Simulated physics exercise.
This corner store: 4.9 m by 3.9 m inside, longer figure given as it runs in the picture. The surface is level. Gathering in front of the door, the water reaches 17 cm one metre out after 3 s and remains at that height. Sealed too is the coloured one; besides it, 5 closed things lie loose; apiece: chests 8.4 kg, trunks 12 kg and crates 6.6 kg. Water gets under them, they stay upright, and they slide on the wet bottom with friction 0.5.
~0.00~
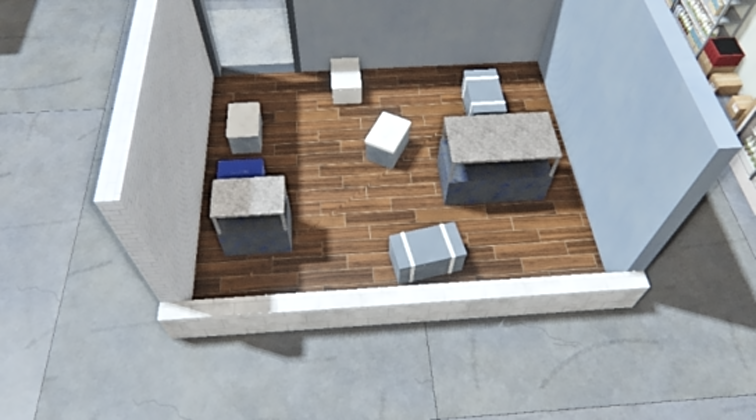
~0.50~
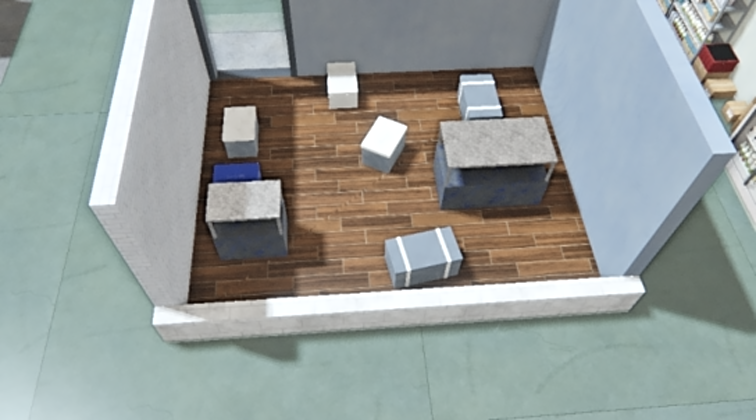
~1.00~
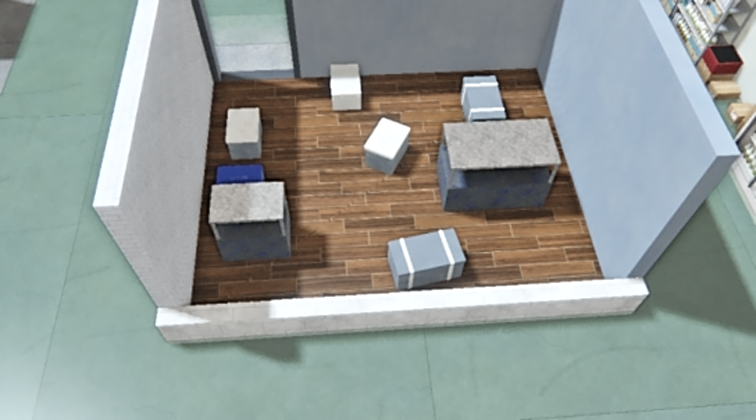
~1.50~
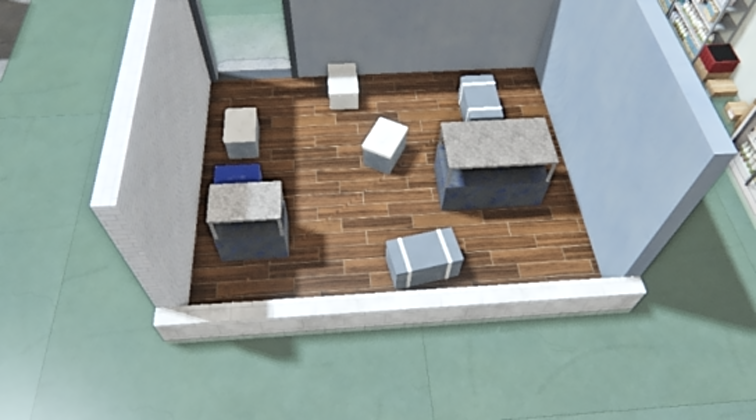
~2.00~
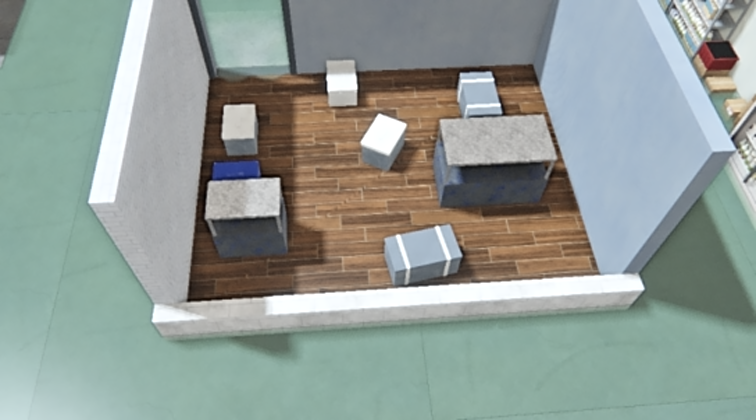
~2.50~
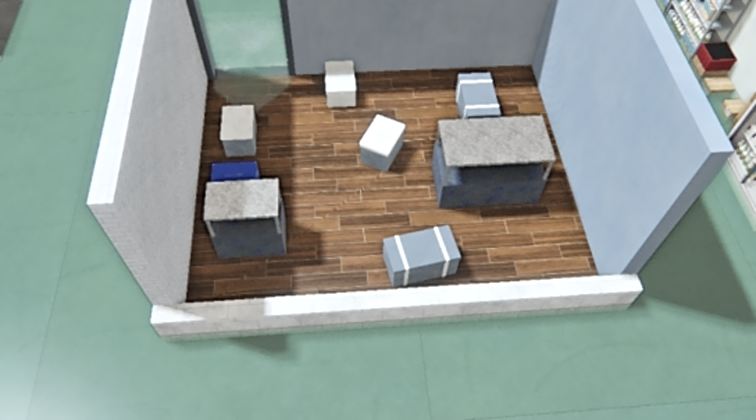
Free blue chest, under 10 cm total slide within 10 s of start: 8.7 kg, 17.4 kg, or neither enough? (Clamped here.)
Neither mass suffices.
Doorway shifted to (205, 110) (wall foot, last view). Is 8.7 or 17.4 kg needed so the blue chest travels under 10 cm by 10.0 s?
Then the lighter mass works.
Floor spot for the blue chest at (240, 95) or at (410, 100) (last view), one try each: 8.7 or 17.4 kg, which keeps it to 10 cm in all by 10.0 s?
Respectively, neither option succeeds and the light option succeeds.
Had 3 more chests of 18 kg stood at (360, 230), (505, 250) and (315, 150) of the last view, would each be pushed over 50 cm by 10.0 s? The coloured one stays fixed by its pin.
Answer by position: Inside the range; inside the range; outside the range.
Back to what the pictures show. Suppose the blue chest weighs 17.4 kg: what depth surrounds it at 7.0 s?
Roughly 5 cm.
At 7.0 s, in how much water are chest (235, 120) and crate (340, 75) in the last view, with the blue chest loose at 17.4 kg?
I'd estimate 4 cm for the first and 1 cm for the second.
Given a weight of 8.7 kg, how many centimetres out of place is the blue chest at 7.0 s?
Shift: About 80 cm.
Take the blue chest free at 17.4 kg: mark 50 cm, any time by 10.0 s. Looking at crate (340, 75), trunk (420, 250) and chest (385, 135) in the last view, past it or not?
In order, the three come out beneath, above and beneath.
After 3.5 s the blue chest would be 0 cm from its start with 8.7 kg and 0 cm from its start with 17.4 kg; 0 cm of water round it then.
After 4.5 s the blue chest would be 13 cm from its start with 8.7 kg and 1 cm from its start with 17.4 kg; 5 cm of water round it then.
After 7.0 s the blue chest would be 85 cm from its start with 8.7 kg and 21 cm from its start with 17.4 kg; 5 cm of water round it then.
After 10.0 s the blue chest would be 399 cm from its start with 8.7 kg and 22 cm from its start with 17.4 kg; 6 cm of water round it then.
